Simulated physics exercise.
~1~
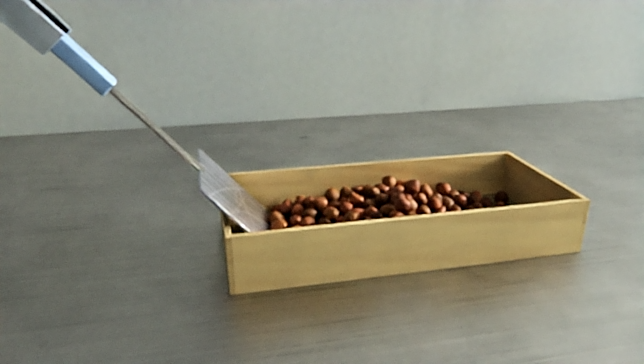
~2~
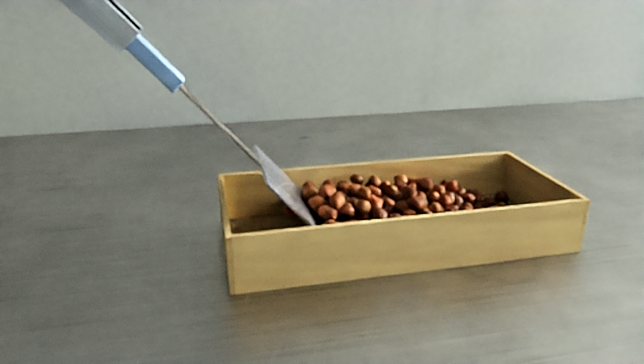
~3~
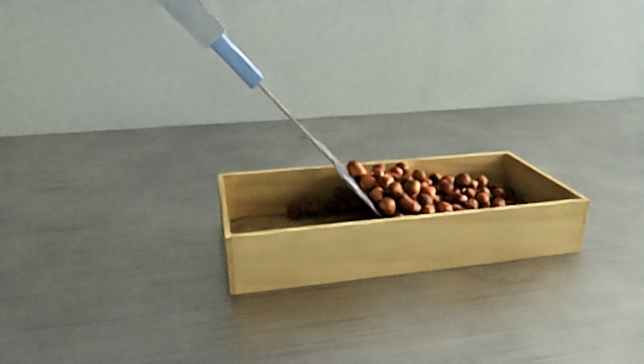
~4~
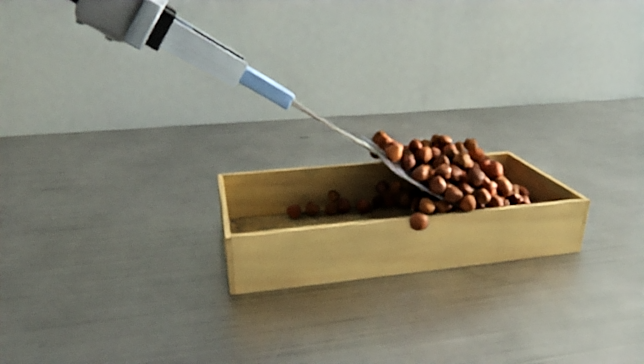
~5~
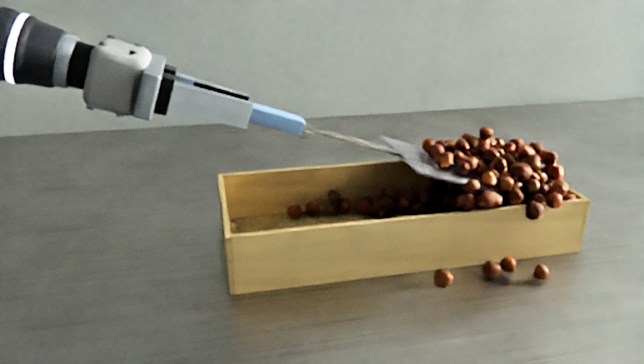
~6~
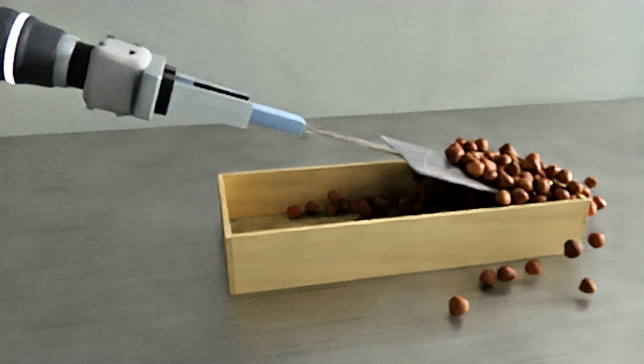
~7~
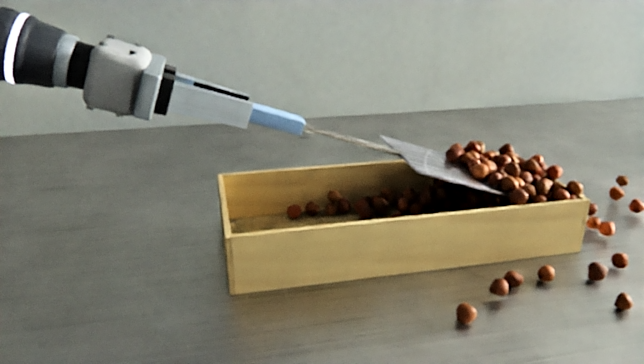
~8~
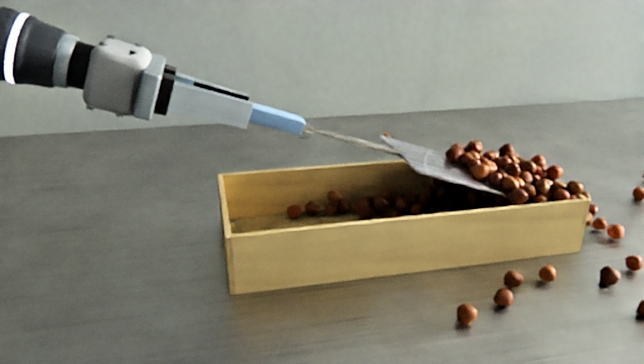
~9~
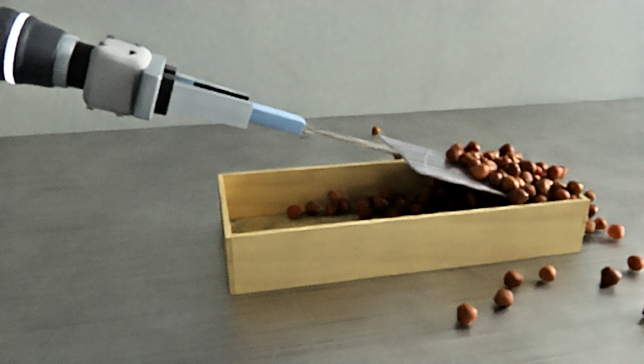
On a grey table, a robot arm pushed a spatula rightward through a wooden tray of hazelnuts, lifting and flattening it as they piled up at the far right end, where some spilled over and rolled across the table while most stayed heaped.
